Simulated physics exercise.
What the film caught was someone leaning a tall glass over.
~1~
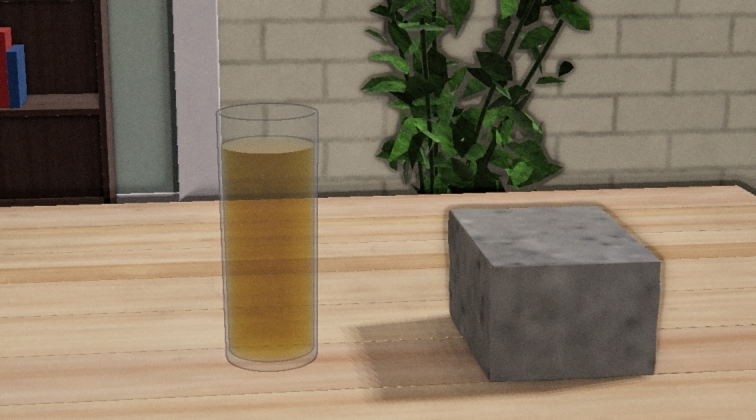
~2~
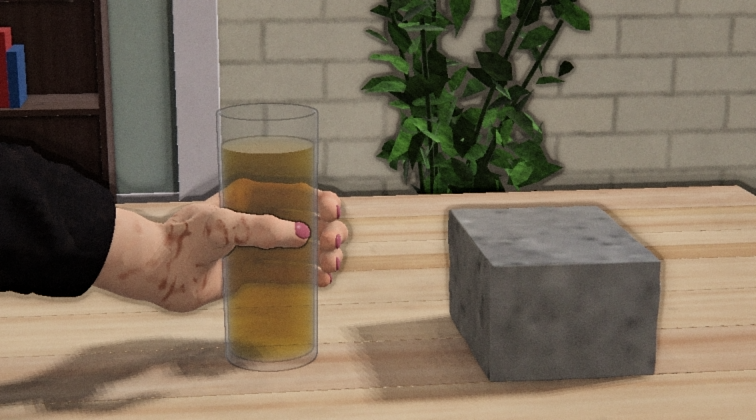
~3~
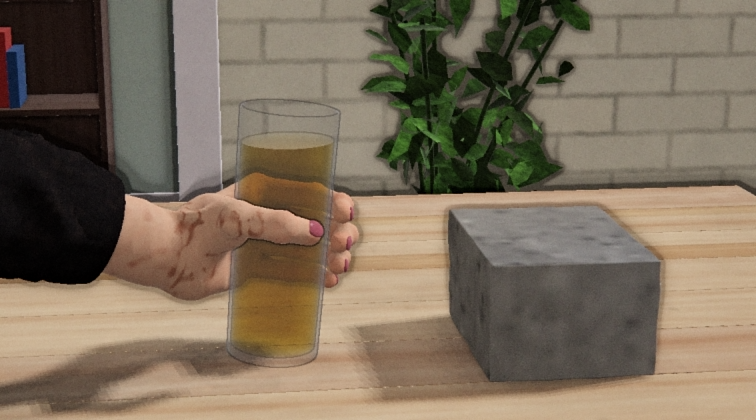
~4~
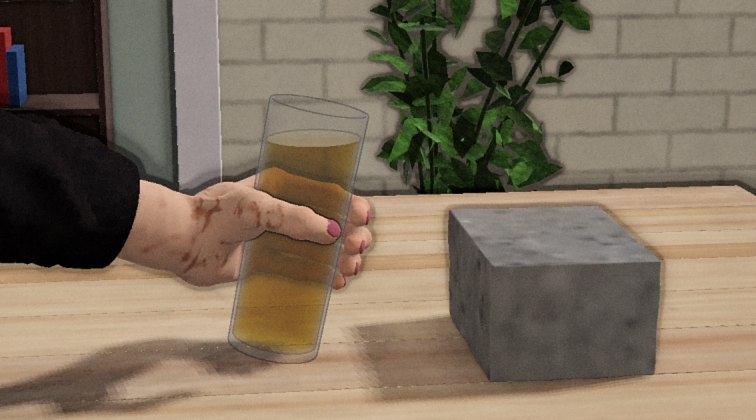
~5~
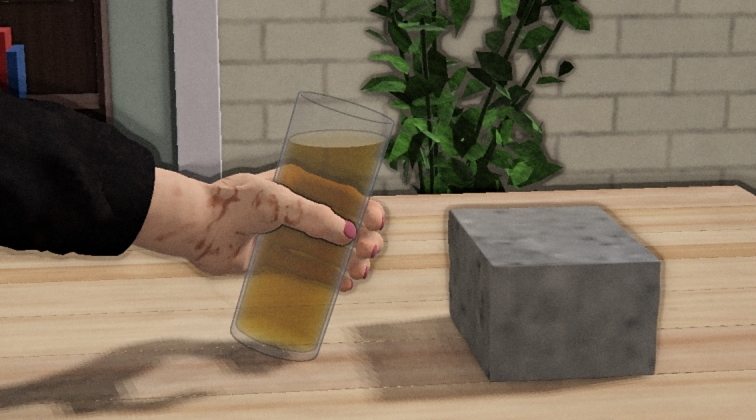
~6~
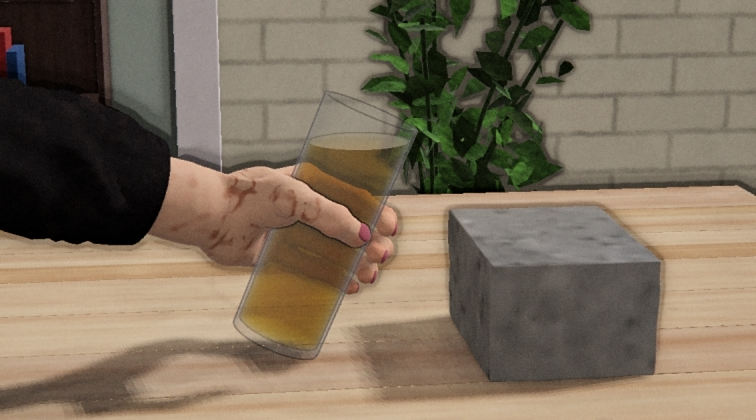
A hand takes hold of a tall, nearly full glass and leans it rightward on its foot.
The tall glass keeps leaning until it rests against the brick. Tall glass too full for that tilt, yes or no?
Yes.
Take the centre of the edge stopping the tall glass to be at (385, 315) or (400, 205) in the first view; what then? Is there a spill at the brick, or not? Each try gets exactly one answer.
The first one makes a mess, the second one stays clean.
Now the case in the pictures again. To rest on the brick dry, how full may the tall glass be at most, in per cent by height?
It can go up to around 80 per cent.
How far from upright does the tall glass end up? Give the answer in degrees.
About 50°.
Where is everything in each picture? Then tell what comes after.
In the first frame, it stands upright; tall glass (269, 231) nearly full.
The second frame shows a hand takes hold; tall glass nearly full, surface at (268, 146); brick (547, 288).
The third frame shows on the way over; tall glass (281, 228) nearly full.
In the fourth frame, it is leaning; tall glass nearly full, surface at (312, 139); brick (547, 288).
The fifth frame shows tipping on its foot; tall glass (312, 223) nearly full.
In the sixth frame, the top moves towards the brick; tall glass (325, 222) tipped 25°; brick (547, 288).
Next, the tall glass leans by about 35°; its rim is dry.
After that, the tall glass leans by about 45°; it has slopped over; nearly all of the apple juice is inside.
Finally, the tall glass leans by about 50°, against the brick; it has slopped over; nearly all of the apple juice is inside.
